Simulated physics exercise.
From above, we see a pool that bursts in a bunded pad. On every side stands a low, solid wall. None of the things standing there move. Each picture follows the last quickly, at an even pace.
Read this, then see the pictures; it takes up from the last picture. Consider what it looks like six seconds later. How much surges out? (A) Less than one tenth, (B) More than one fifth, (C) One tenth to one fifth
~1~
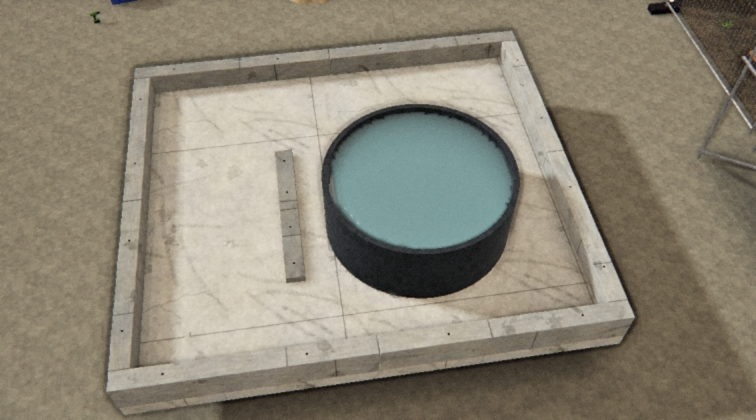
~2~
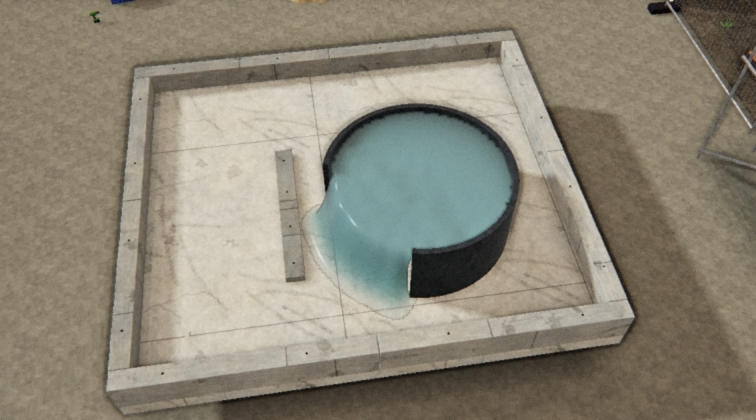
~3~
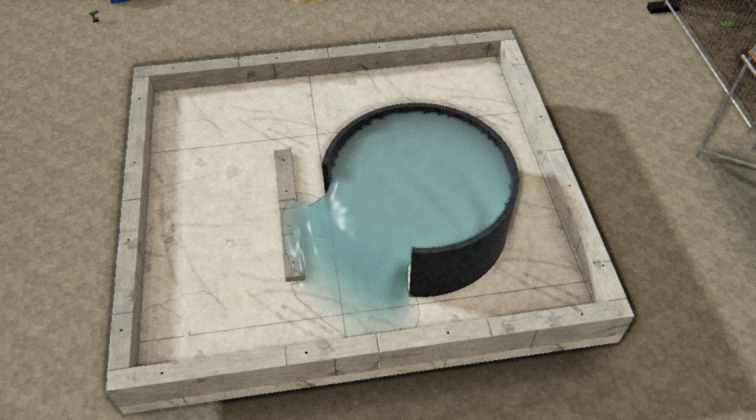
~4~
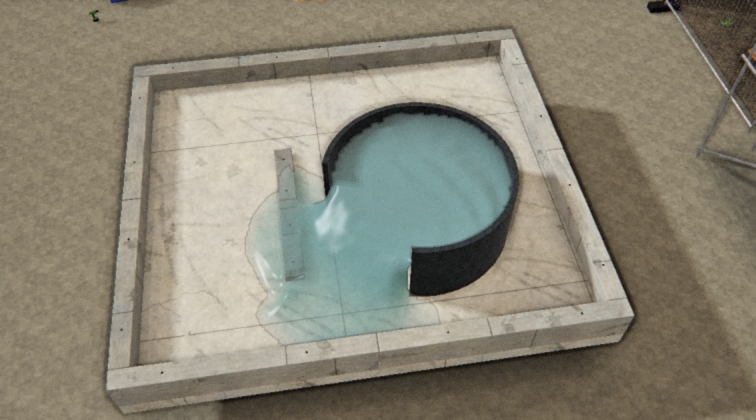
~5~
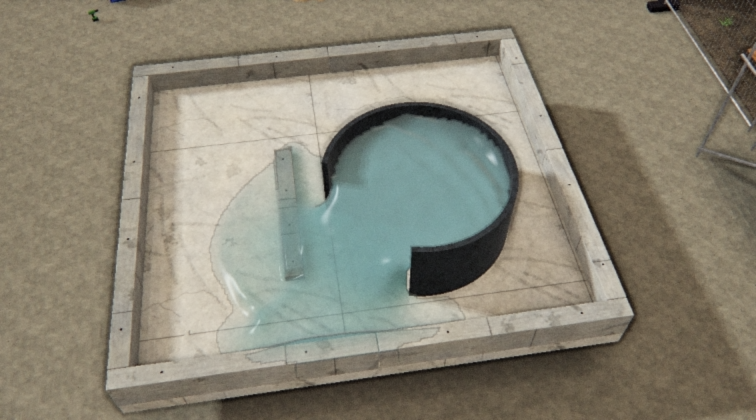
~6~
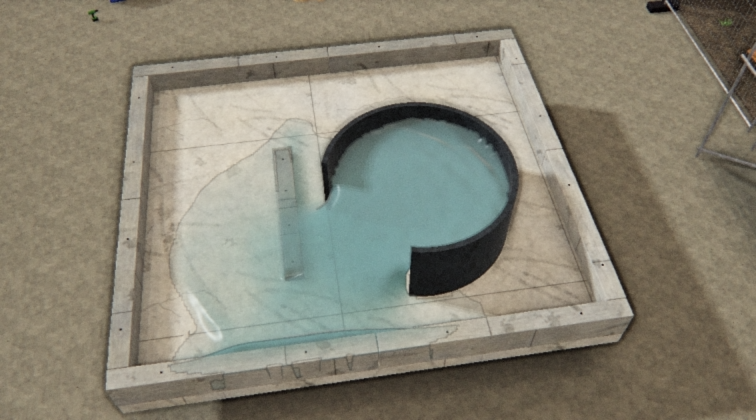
One tenth to one fifth.
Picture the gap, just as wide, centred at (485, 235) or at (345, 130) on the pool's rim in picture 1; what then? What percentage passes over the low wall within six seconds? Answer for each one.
Roughly 26 per cent first, then roughly 8 per cent.
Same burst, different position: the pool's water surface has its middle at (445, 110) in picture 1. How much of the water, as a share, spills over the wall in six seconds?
6 %.
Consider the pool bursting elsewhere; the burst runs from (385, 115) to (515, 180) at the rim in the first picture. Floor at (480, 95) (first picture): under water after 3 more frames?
Submerged.
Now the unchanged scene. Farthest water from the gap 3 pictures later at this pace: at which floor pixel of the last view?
The wet point farthest out is around (274, 82).
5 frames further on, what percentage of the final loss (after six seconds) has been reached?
Somewhere around 15 per cent, I'd say.
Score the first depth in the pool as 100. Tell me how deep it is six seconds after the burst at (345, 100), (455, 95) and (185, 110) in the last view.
I'd say close to 12, 16 and 25 percent.
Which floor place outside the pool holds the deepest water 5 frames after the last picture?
Approximate pixel: (143, 308).
A moment on, water covers 45 % of the floor; the low wall has let 1 % over.
Next, water covers 50 % of the floor; the low wall has let 2 % over.
Then, water covers 60 % of the floor; the low wall has let 11 % over.
Later, water covers 70 % of the floor; the low wall has let 14 % over.
In the end, water covers 80 % of the floor; the low wall has let 14 % over.
